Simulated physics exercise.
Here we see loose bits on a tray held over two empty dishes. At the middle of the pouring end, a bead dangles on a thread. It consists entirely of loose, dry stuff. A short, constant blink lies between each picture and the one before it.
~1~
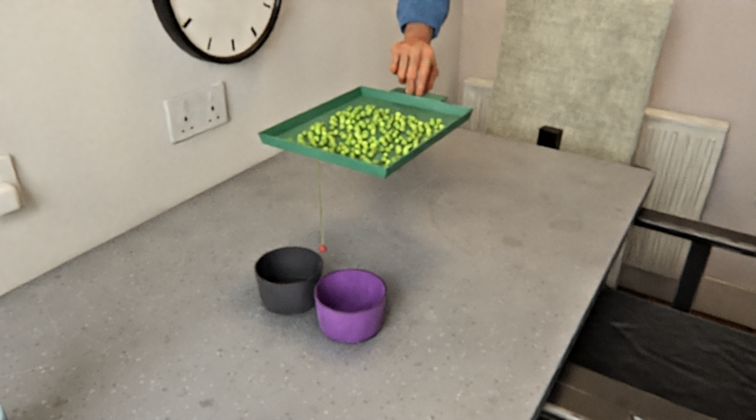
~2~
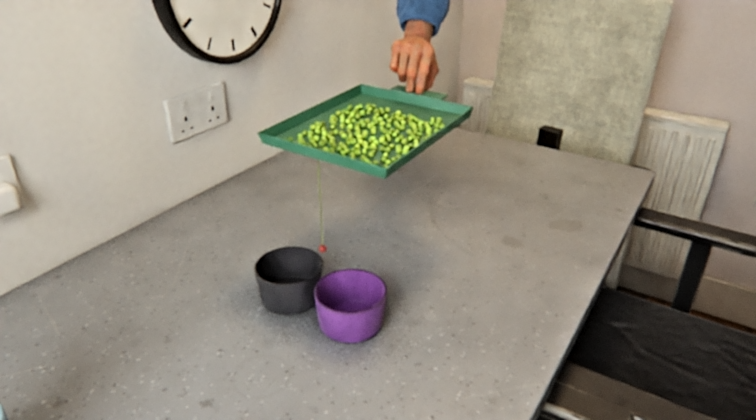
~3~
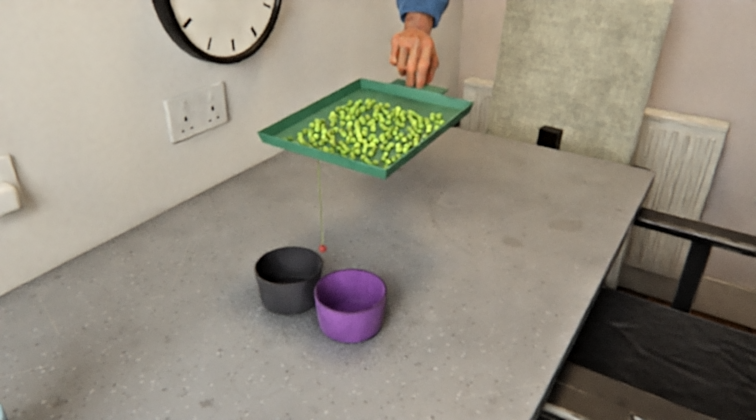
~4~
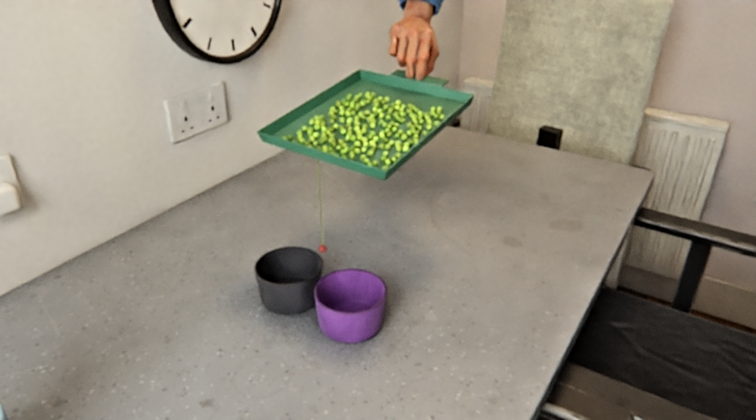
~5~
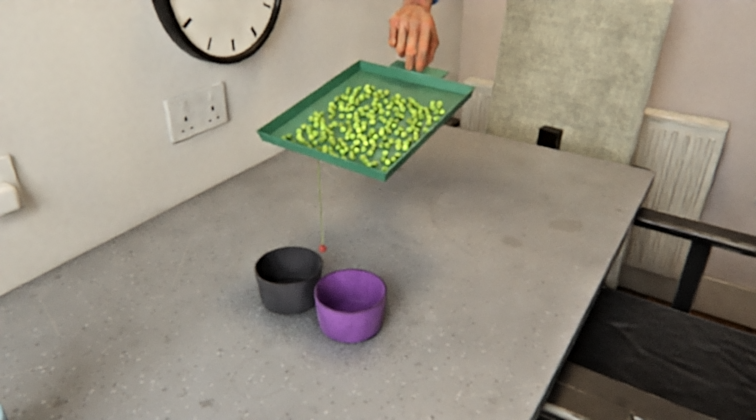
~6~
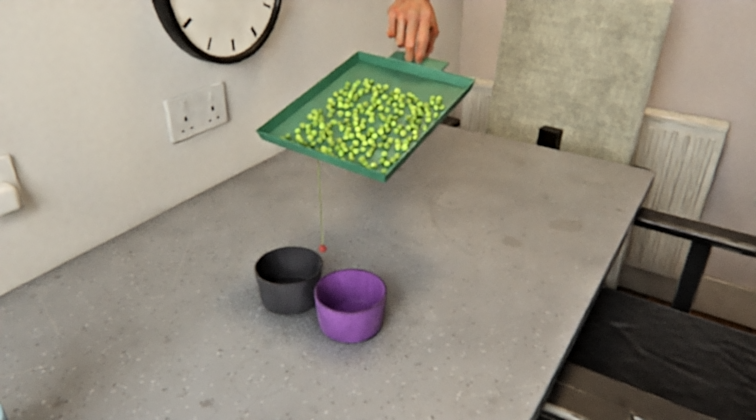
A hand slowly raises the back of a green tray of peas above two bowls.
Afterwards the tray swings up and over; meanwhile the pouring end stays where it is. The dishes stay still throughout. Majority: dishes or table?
Dishes.
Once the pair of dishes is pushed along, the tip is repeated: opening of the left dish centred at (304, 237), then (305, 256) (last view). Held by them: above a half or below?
First try: Lower than half; second try: Higher than half.
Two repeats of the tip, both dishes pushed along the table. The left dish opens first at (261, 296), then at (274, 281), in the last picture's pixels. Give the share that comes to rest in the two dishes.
You'd get 10 in a hundred the first time and 20 in a hundred the second.
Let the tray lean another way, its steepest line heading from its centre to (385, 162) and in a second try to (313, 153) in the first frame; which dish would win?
Try 1: Right-side dish. Try 2: Left-side dish.
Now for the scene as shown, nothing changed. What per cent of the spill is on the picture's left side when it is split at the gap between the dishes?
That comes to about 10 per cent of the pieces.
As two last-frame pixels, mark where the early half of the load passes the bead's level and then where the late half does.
Around (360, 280), followed by around (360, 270).
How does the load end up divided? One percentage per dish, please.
Final split: Left dish some 10 per cent, right dish some 80 per cent.
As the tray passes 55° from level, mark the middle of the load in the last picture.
Somewhere about pixel (353, 149).
Soon after the last picture, tray tipped steeply; nearly all on the tray; a stray few in the right dish; a stray few in the air.
A little later, tray tipped right over; about a quarter on the tray; about half in the right dish; a stray few in the left dish; a small part outside both; about a quarter in the air.
Later still, tray tipped past a quarter turn; most in the right dish; a small part in the left dish; about a quarter outside both.
At rest, tray tipped past a quarter turn; most in the right dish; a small part in the left dish; about a quarter outside both.
